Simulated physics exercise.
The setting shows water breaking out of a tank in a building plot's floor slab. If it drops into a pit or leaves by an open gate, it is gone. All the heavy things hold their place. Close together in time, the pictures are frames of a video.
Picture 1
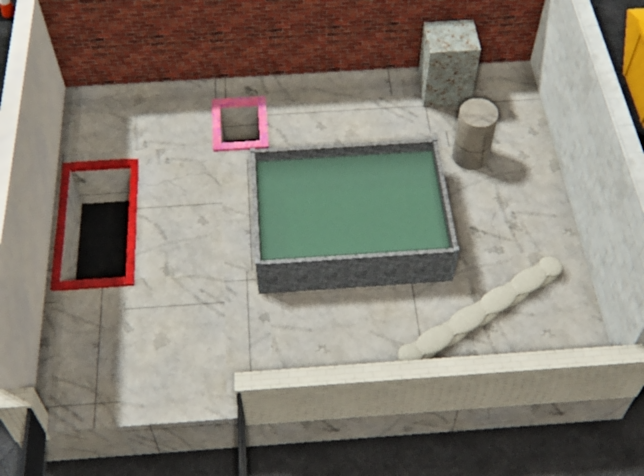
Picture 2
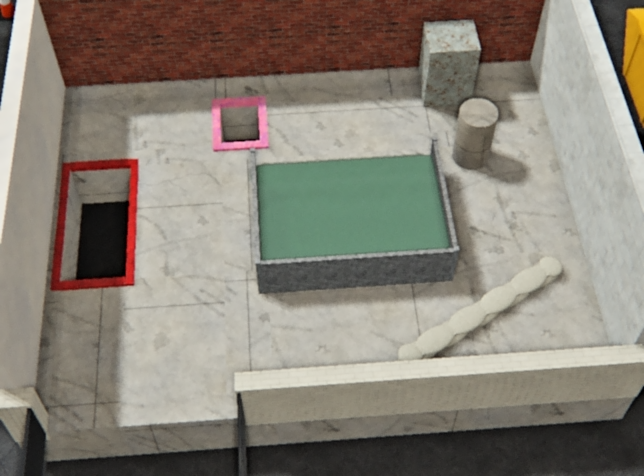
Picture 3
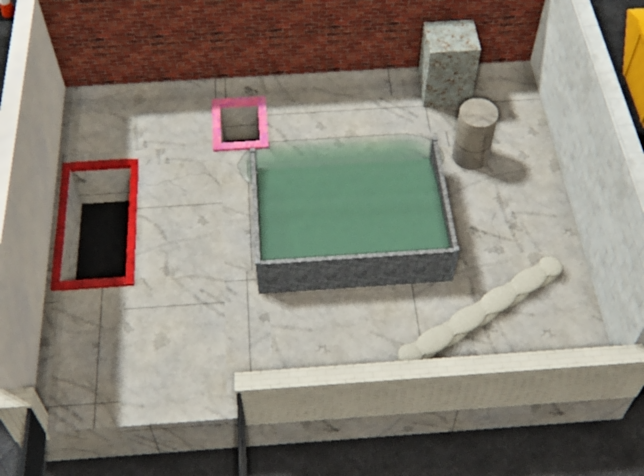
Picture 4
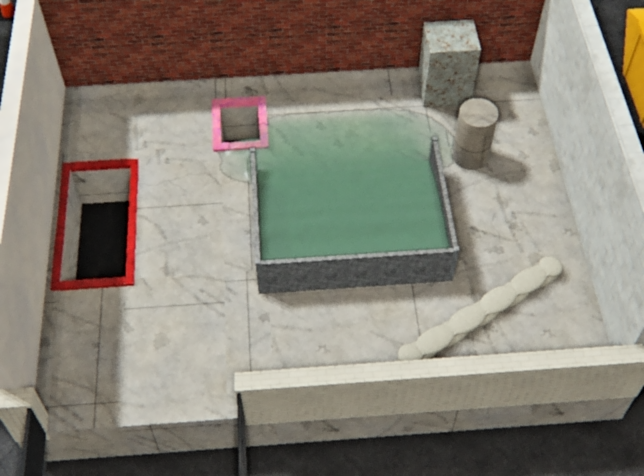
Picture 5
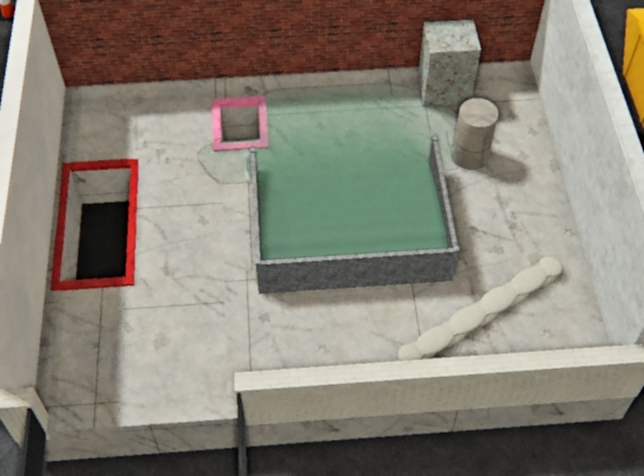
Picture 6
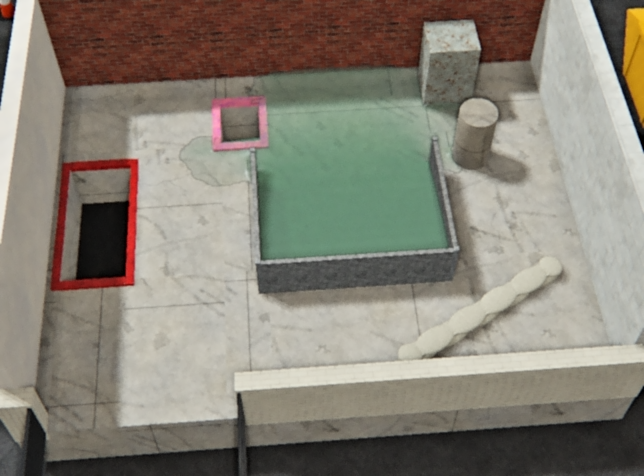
A walled building plot with a pale marble-like floor slab and a red brick back wall is seen from above by a still camera. A grey-walled tank of green water stands mid-floor, with a red-rimmed opening left, a smaller pink-rimmed one behind, and a stone block and cylinder behind right. The tank's far side opens, and water pours out, spreading thinly toward the brick wall and leftward around the pink rim.
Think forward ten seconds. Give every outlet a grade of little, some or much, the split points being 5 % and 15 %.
Grades: Gate - little; pink pit - much; red pit - some.
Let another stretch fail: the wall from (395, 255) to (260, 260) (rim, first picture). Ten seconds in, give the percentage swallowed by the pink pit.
Per cent to pink: 0.
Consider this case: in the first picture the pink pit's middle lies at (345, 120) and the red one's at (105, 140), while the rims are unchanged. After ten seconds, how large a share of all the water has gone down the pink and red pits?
The pink pit takes around 30 percent, while the red pit takes around 15 percent.
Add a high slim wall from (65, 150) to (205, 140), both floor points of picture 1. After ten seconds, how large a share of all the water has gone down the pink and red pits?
Pink 25 %, red 4 %.
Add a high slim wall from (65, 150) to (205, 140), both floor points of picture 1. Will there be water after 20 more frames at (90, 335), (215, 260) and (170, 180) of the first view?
Untouched, untouched, swamped.
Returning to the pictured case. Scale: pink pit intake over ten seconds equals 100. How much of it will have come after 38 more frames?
Roughly 90 %.
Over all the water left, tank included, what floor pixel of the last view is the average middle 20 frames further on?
Close to (340, 148).
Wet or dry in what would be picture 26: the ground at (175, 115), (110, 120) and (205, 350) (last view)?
In that order, the three spots are soaked, soaked and high and dry.
A moment on, water covers 25 % of the floor; the gate 0 %, the pink pit 3 %, the red pit 0 %.
Next, water covers 35 % of the floor; the gate 0 %, the pink pit 6 %, the red pit 0 %.
Then, water covers 50 % of the floor; the gate 0 %, the pink pit 13 %, the red pit 1 %.
Later, water covers 75 % of the floor; the gate 0 %, the pink pit 16 %, the red pit 7 %.
In the end, water covers 90 % of the floor; the gate 3 %, the pink pit 18 %, the red pit 10 %.
